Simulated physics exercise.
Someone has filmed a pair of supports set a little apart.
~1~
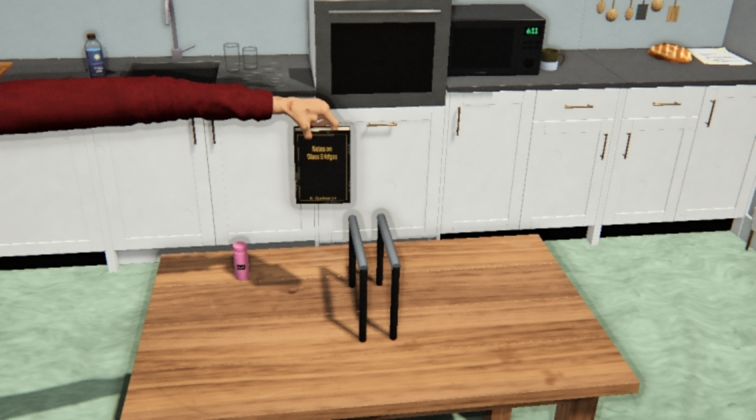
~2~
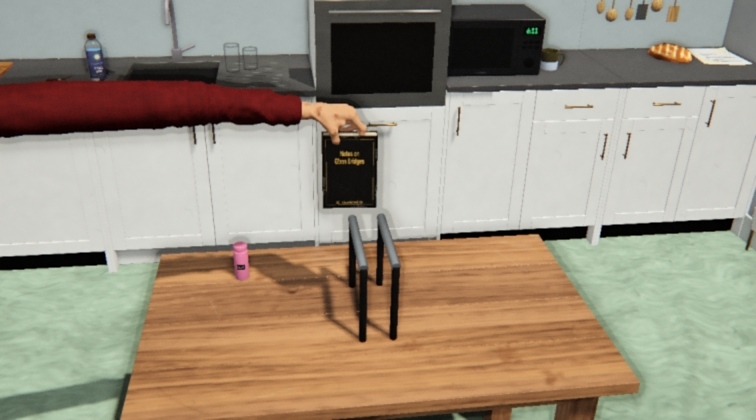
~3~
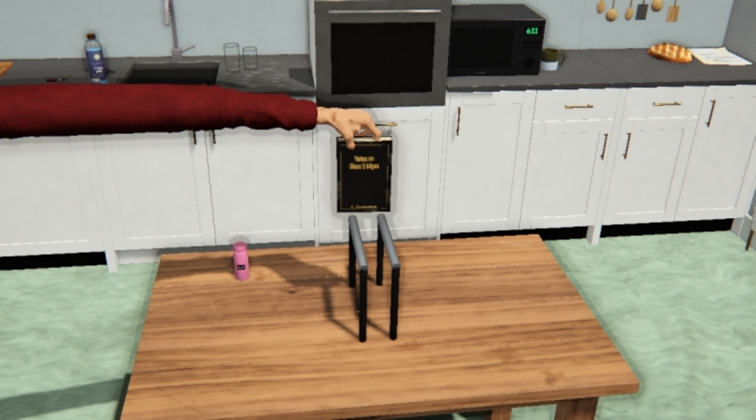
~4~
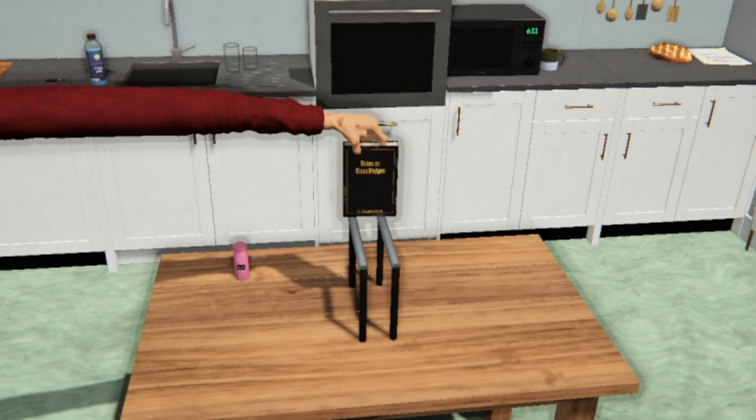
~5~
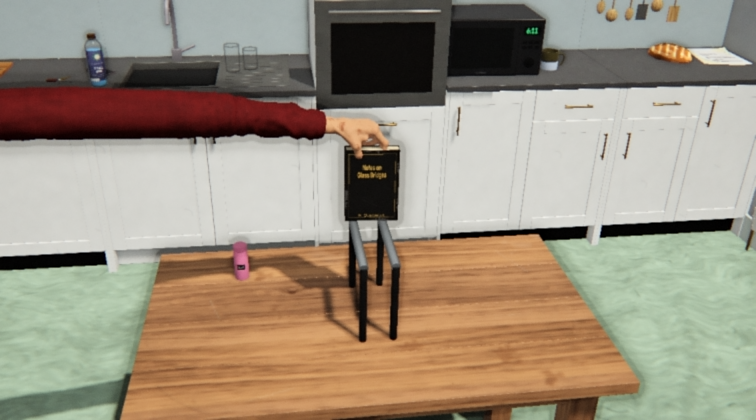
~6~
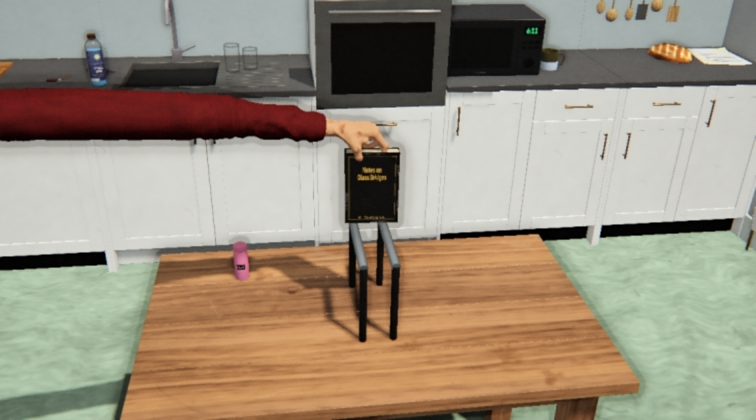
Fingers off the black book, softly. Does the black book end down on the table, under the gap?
As it turns out, it stays on top.
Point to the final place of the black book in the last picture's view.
Near (371, 204).
Then, 0.32 s past the last view, black book displaced a little near (371, 204).
Then, 0.66 s past the last view, black book resting near (371, 204).
Finally, moved from the start, black book; pink shaker still in place. Final places as the last picture's camera would see them, black book near (371, 204). The book is caught.
